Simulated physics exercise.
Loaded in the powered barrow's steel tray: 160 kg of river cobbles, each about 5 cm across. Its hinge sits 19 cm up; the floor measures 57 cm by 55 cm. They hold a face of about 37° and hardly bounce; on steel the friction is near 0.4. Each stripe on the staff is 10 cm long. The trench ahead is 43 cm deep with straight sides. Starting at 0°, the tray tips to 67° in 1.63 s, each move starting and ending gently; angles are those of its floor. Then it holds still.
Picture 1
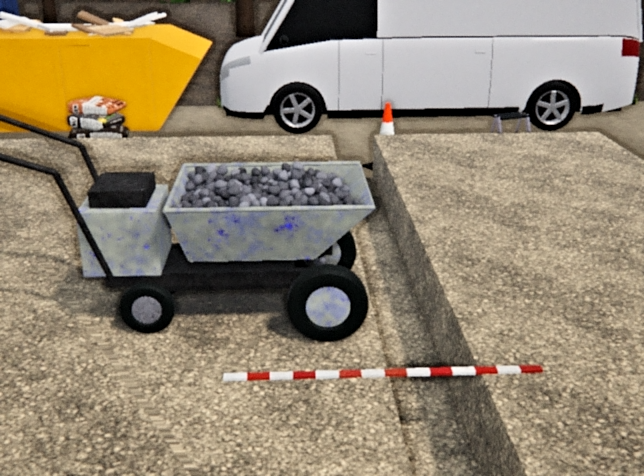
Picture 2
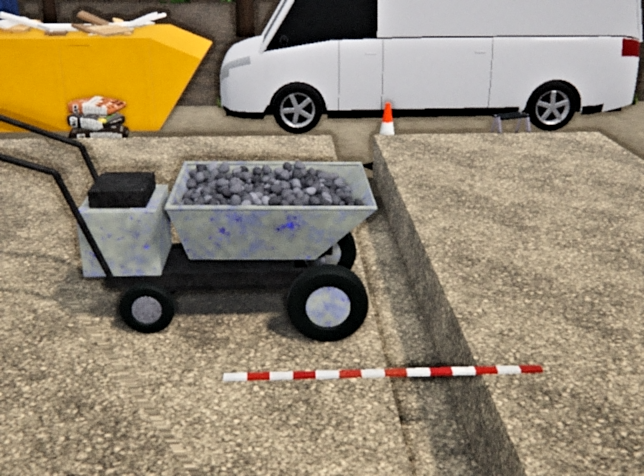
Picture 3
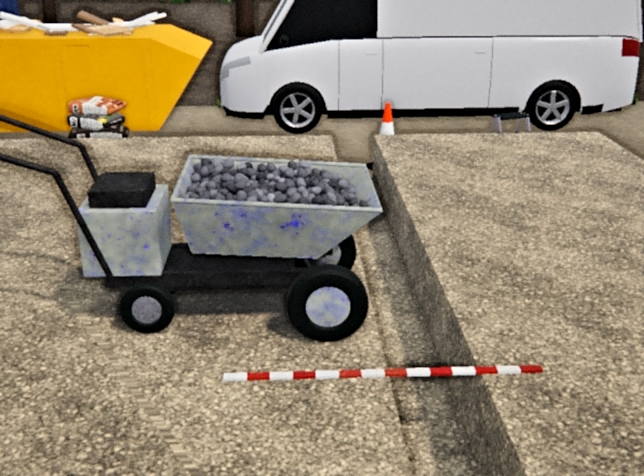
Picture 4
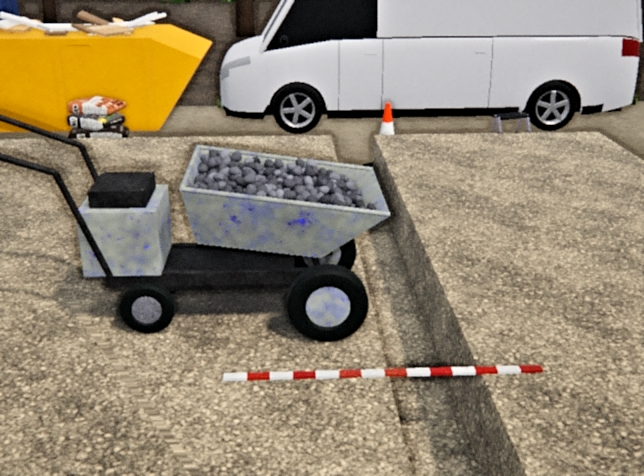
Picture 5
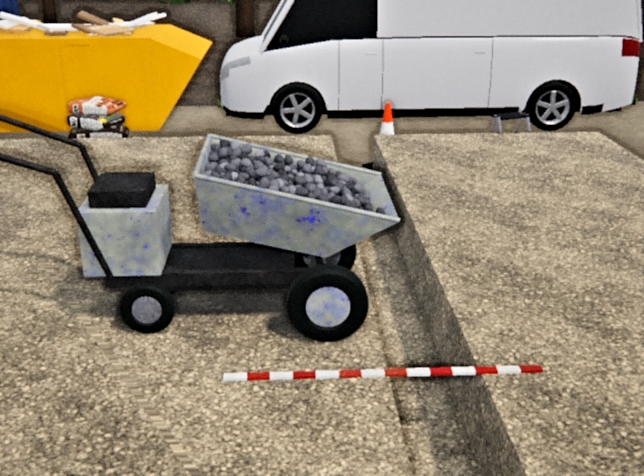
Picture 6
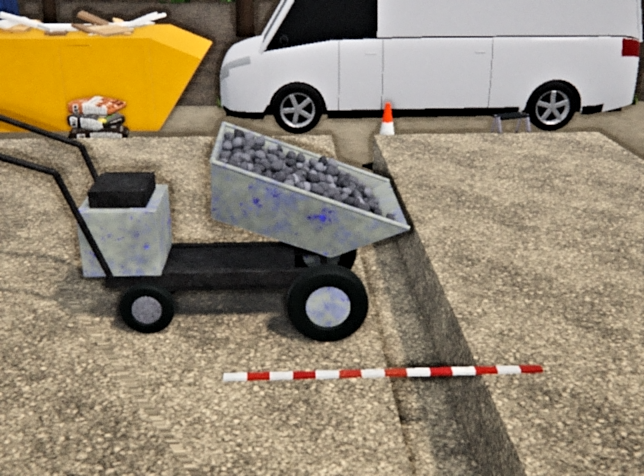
The barrow's steel tray, loaded with grey stones, tilts gradually forward toward the right.
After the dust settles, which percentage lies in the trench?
Close to 40 in a hundred.
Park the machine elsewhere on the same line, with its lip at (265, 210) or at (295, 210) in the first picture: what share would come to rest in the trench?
About 75 and 100 per cent.
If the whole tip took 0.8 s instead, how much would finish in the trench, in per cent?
In that case some 35 per cent.
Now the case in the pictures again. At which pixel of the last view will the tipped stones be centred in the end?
Near (474, 303).
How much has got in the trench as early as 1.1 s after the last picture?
About 15 per cent by then.
Then, 0.6 s after the last picture the floor is at 56°, 99 % in the tray, 1 % in the trench; the foremost stones are at (445, 260).
Then, 1.1 s after the last picture the floor is at 67°, 40 % in the tray, 14 % in the trench, 46 % past the trench; the foremost stones are at (560, 304).
Then, 1.5 s after the last picture the floor is at 67°, 12 % in the tray, 25 % in the trench, 62 % past the trench; the foremost stones are at (629, 290).
Then, 3.4 s after the last picture the floor is at 67°, 0 % in the tray, 40 % in the trench, 60 % past the trench; the foremost stones are past the picture's edge.
